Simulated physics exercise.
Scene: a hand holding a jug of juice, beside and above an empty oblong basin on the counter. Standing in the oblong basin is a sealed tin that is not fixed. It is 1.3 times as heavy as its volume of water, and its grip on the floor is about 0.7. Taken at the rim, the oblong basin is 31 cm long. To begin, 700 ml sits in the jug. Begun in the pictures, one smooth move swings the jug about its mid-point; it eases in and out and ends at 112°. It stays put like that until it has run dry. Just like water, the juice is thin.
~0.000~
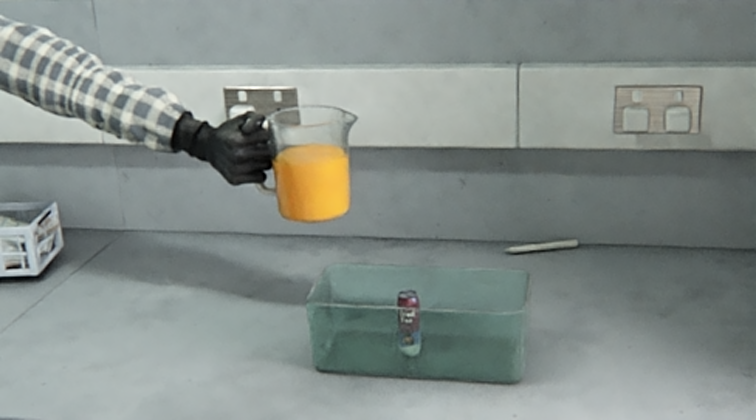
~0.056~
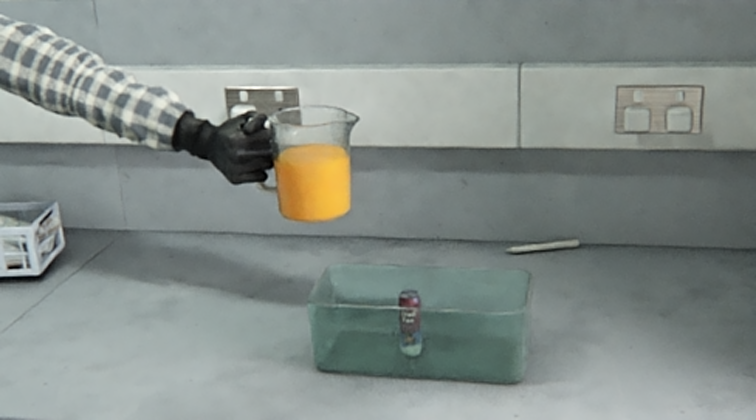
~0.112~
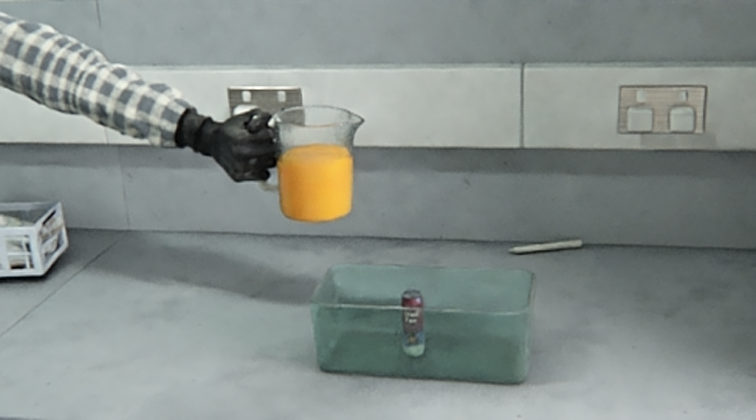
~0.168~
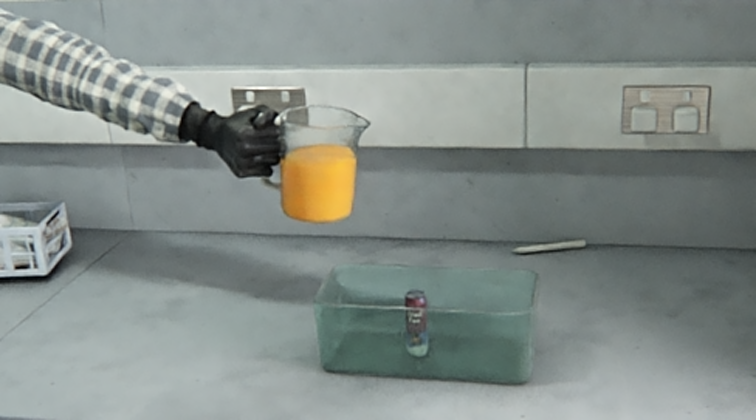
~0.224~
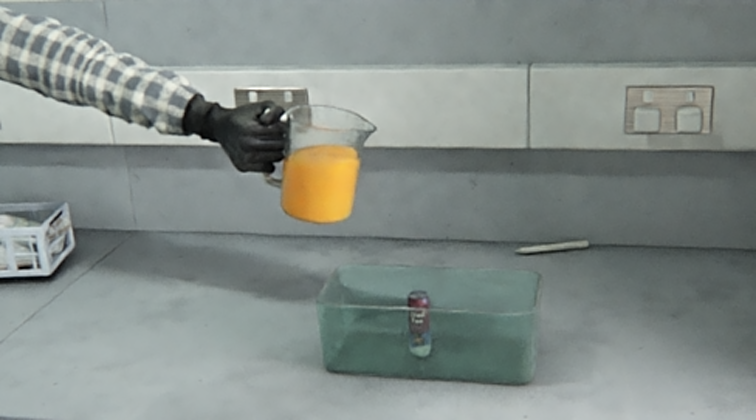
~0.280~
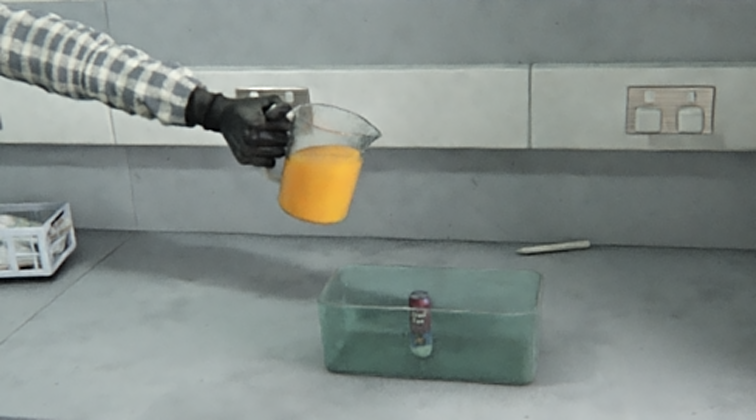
On a grey counter, a black-gloved hand in a checked sleeve held a glass jug of orange juice above an oblong basin with a small tin inside, and gradually tilted the jug slightly rightward.
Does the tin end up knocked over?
Yes.
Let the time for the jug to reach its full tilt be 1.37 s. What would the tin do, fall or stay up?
The tin falls.
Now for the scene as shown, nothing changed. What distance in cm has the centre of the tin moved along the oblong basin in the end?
6.5 cm.
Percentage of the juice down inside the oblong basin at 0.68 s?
0 %, more or less.
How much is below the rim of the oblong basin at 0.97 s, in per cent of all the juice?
I'd say roughly 44 in a hundred of it.
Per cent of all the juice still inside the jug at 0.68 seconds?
Around 90 percent.
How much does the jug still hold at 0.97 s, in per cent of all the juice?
Around 28 in a hundred.
Then, 0.68 s in, the tilt is 76° and 91 per cent is still to pour; the tin stands where it began.
Then, 0.97 s in, the tilt is 108° and 28 per cent is still to pour; the tin stands where it began.
Then, 1.27 s in, the tilt is 112° and 1 per cent is still to pour; the tin leans 10°.
Then, 1.60 s in, the tilt is 112° and 0 per cent is still to pour; the tin lies on its side.
Finally, the tin lies on its side.
